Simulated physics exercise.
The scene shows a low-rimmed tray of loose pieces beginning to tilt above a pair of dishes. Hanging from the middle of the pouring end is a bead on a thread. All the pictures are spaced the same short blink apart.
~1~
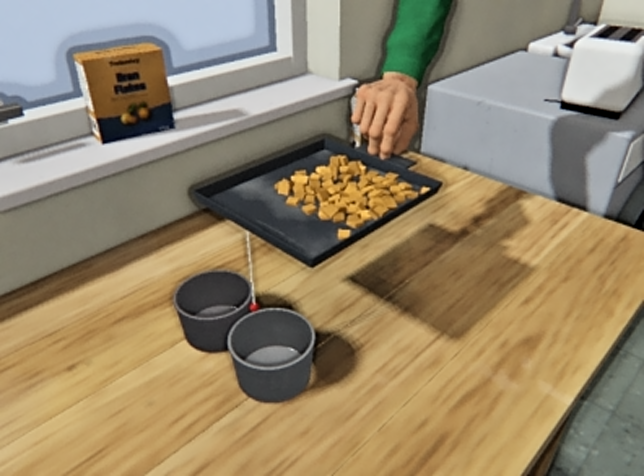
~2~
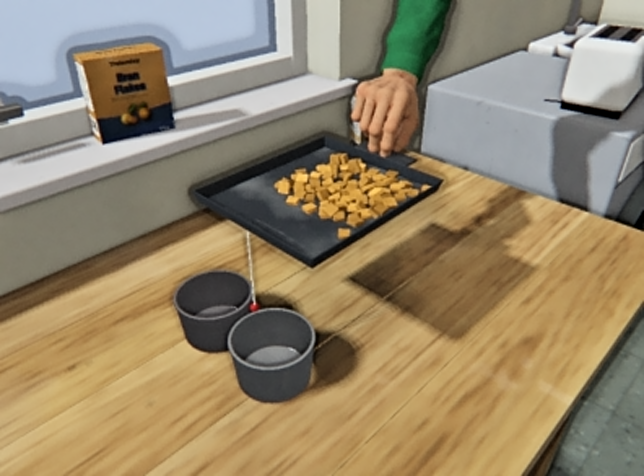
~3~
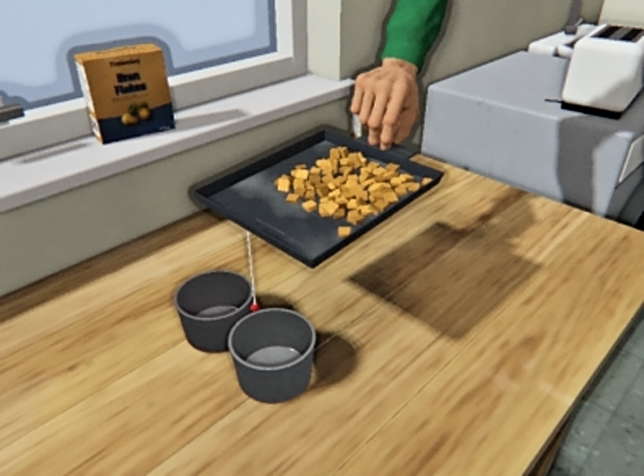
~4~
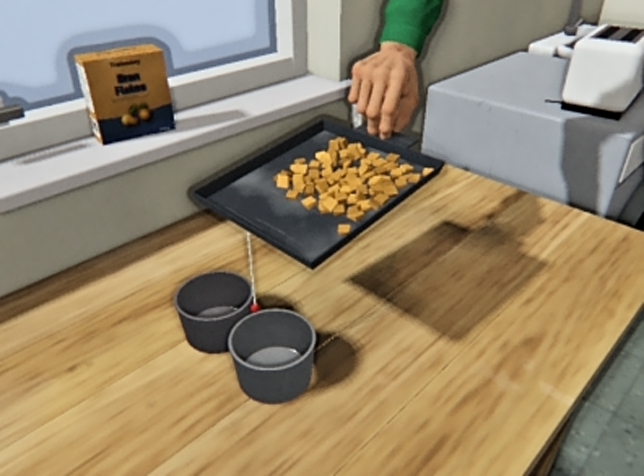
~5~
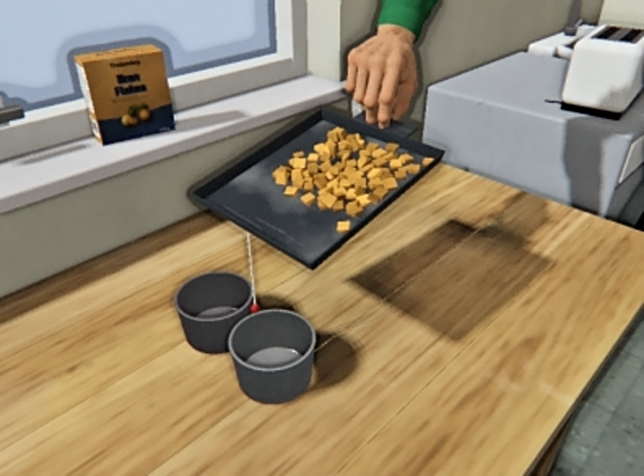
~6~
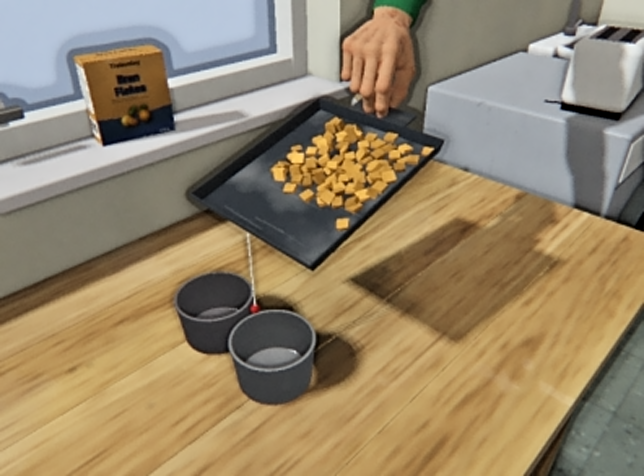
On a wooden counter beside a windowsill with a cereal box, a hand in a green sleeve holds a dark tray of golden cereal squares near two small grey dishes. The tray stays almost level at first, then the hand steadily raises its far end, tilting it toward the dishes while the squares stay bunched.
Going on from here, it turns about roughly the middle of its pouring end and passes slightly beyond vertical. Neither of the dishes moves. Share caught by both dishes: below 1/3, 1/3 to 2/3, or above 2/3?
1/3 to 2/3.
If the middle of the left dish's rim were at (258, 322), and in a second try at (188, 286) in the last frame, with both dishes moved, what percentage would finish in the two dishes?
Close to 40 in a hundred, then close to 40 in a hundred.
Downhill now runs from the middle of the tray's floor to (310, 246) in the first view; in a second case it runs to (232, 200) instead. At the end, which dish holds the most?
Point by point: The right side, then the left side.
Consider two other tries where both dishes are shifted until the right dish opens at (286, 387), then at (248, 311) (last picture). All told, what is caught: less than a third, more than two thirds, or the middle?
First place: Over two thirds. Second place: Below one third.
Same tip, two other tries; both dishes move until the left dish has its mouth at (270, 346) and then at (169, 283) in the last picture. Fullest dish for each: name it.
Placement one gives the one at left, placement two gives the one at right.
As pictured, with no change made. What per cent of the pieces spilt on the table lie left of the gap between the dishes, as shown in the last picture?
Around 60 percent of the pieces.
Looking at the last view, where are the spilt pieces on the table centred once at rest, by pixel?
My estimate puts the centre near (229, 400).
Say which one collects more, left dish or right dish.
Observation: The right-placed dish is the fuller of the two.
Just after the last frame, tray tipped steeply; the larger part on the tray; about a tenth in the air.
A moment on, tray tipped right over; roughly half on the tray; roughly a quarter in the right dish; just a few in the left dish; roughly a quarter outside both; just a few in the air.
Further on, tray tipped past a quarter turn; roughly a third in the right dish; about a tenth in the left dish; roughly half outside both; just a few in the air.
When it is over, tray tipped past a quarter turn; roughly a third in the right dish; about a tenth in the left dish; roughly half outside both; just a few in the air.
